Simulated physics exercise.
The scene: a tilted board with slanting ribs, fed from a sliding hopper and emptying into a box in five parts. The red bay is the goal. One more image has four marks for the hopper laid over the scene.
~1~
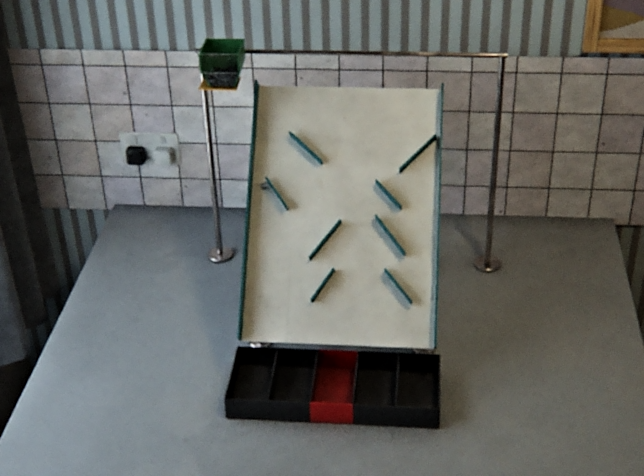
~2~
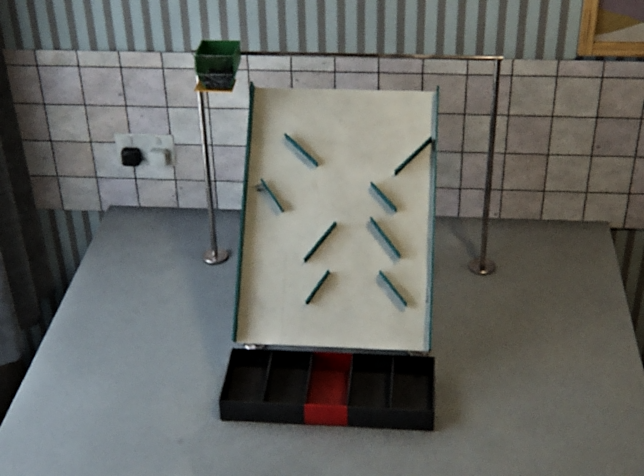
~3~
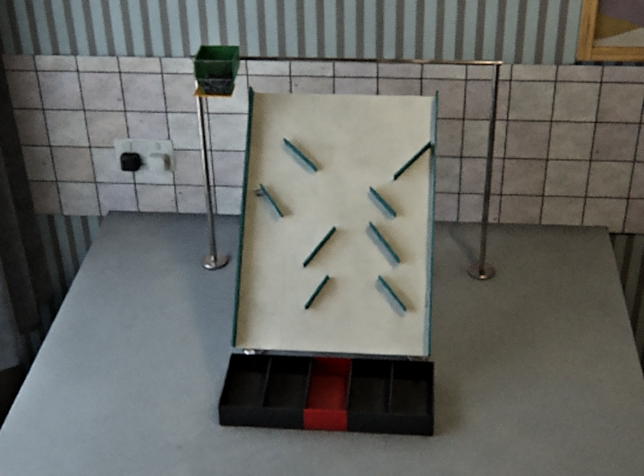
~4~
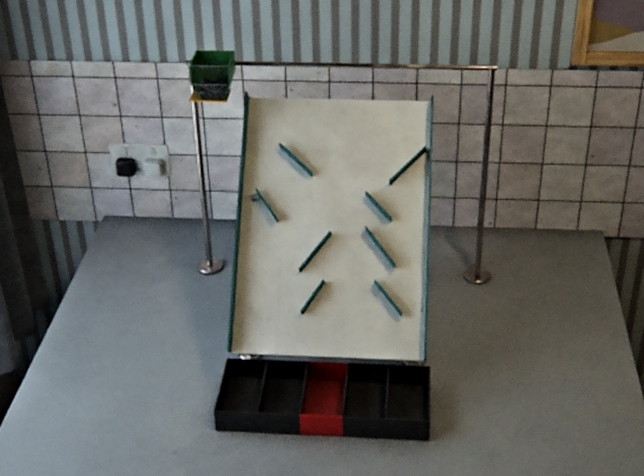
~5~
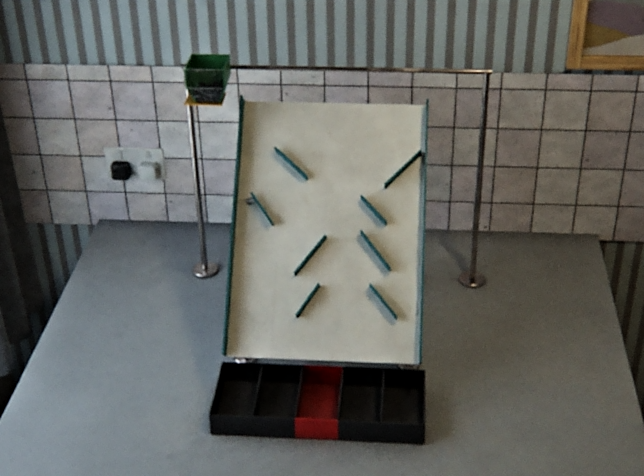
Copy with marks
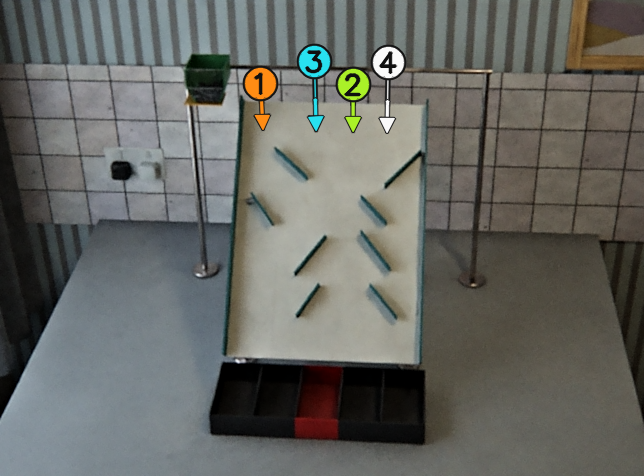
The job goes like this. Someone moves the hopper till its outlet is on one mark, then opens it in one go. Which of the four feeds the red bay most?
2.
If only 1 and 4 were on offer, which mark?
That would be 4.
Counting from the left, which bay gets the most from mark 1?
It is the first one.
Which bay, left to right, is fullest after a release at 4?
The fifth.
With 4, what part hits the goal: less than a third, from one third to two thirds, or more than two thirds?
It is less than a third.
On the marked copy, mark 1 meets the board at (262, 124); mark 2 meets the board at (353, 126); mark 3 meets the board at (315, 125); mark 4 meets the board at (387, 127).
For mark 1, none in the red bay, nearly all in other bays, a stray few outside the box.
For mark 2, about half in the red bay, about half in other bays, a stray few outside the box.
For mark 3, a small part in the red bay, most in other bays, a stray few held on the board.
For mark 4, a small part in the red bay, most in other bays.
